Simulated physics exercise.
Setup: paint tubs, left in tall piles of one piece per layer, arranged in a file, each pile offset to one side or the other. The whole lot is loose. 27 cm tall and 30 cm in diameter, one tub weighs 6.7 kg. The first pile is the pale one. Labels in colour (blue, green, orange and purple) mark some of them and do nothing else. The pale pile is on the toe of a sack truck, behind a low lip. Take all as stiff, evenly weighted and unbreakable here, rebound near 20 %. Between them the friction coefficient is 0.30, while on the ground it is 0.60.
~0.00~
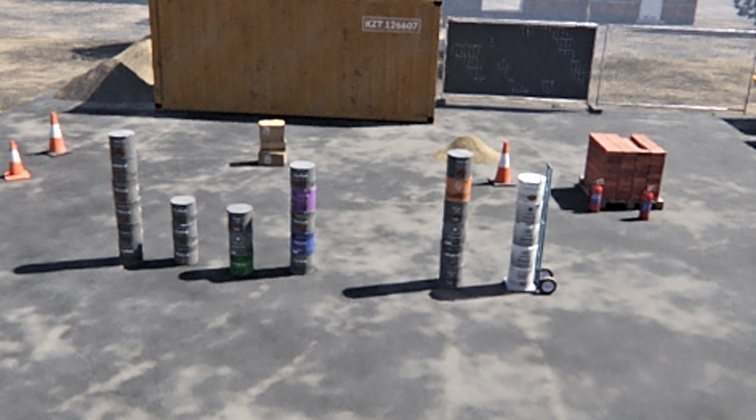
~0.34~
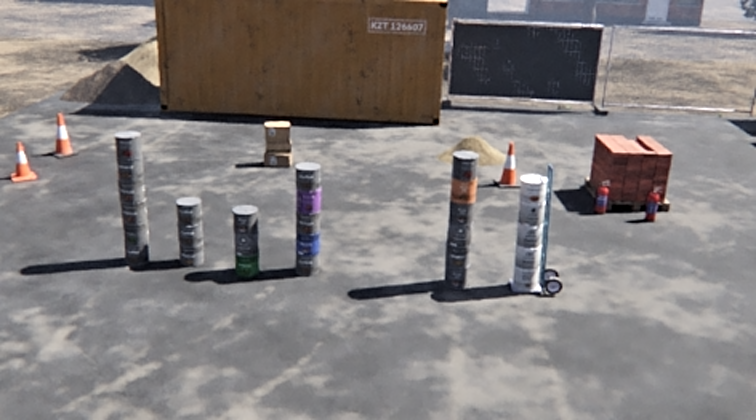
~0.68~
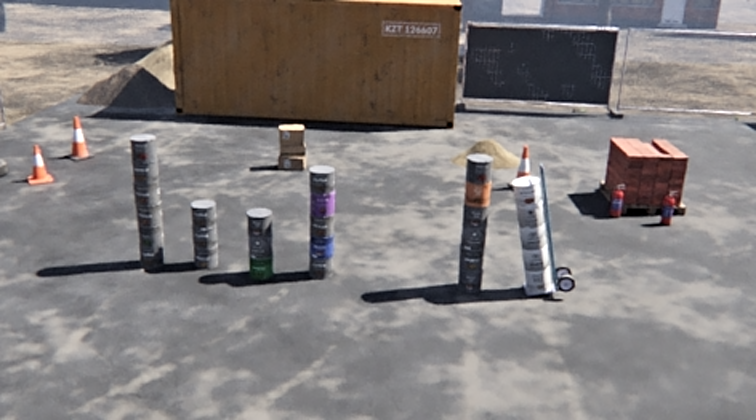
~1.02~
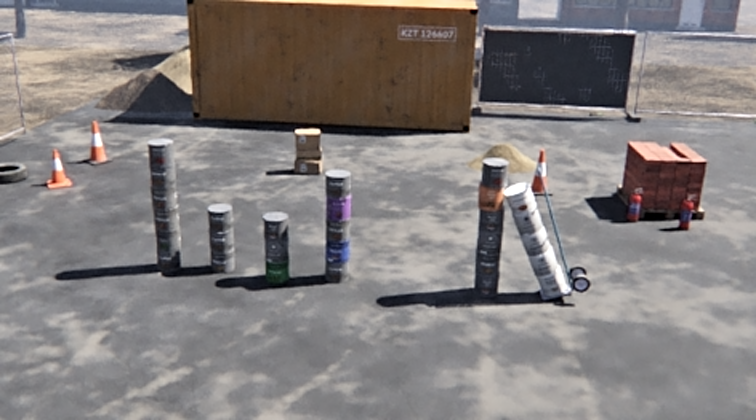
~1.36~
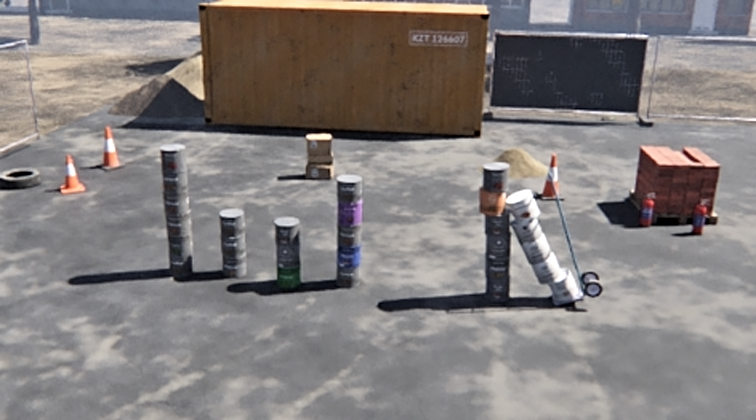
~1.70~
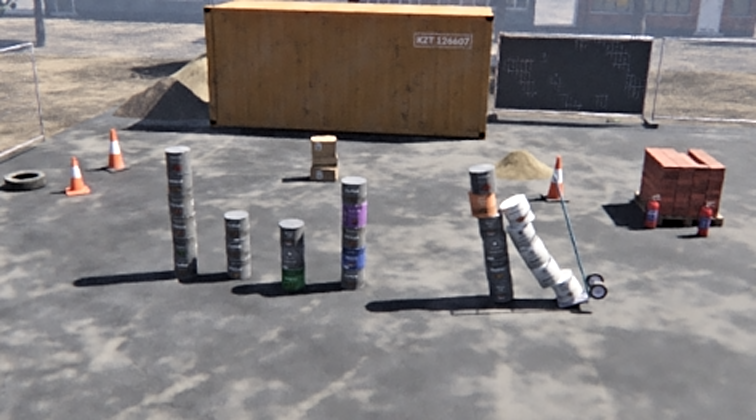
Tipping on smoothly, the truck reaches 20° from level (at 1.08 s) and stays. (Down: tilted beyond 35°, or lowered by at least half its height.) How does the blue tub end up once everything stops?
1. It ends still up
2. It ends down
1.
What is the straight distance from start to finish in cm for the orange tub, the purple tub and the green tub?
From start to finish: Orange 220, purple 0, green 0 centimetres.
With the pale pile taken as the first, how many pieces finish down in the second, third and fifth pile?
Counting pieces, the second pile has 6, the third 0 and the fifth 0.
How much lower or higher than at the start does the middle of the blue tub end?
Looks like it winds up about 0 centimetres lower.
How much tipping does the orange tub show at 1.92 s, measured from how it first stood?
My estimate is close to 20°.
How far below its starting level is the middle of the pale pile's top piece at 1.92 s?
Drop so far: Roughly 20 cm.
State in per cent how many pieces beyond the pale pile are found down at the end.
About 25% of them.
Around 1.92 s, 5 of the pale pile down; none of the 23 other tubs down, 6 disturbed; blue tub unmoved; orange tub tipped 19°.
Around 2.20 s, 5 of the pale pile down; 6 of the 23 other tubs down; blue tub unmoved; orange tub tipped 43°, 30 cm lower.
Around 2.52 s, 5 of the pale pile down; 6 of the 23 other tubs down; blue tub displaced 48 mm; orange tub on its side.
Around 3.10 s, 5 of the pale pile down; 6 of the 23 other tubs down; blue tub displaced 45 mm; orange tub upside down.
Finally (3.5 s), 5 of the pale pile down; 6 of the 23 other tubs down; blue tub displaced 44 mm; orange tub upside down; purple tub displaced 23 mm. Seen by the last camera, middles, blue tub near (351, 254), orange tub near (339, 285).
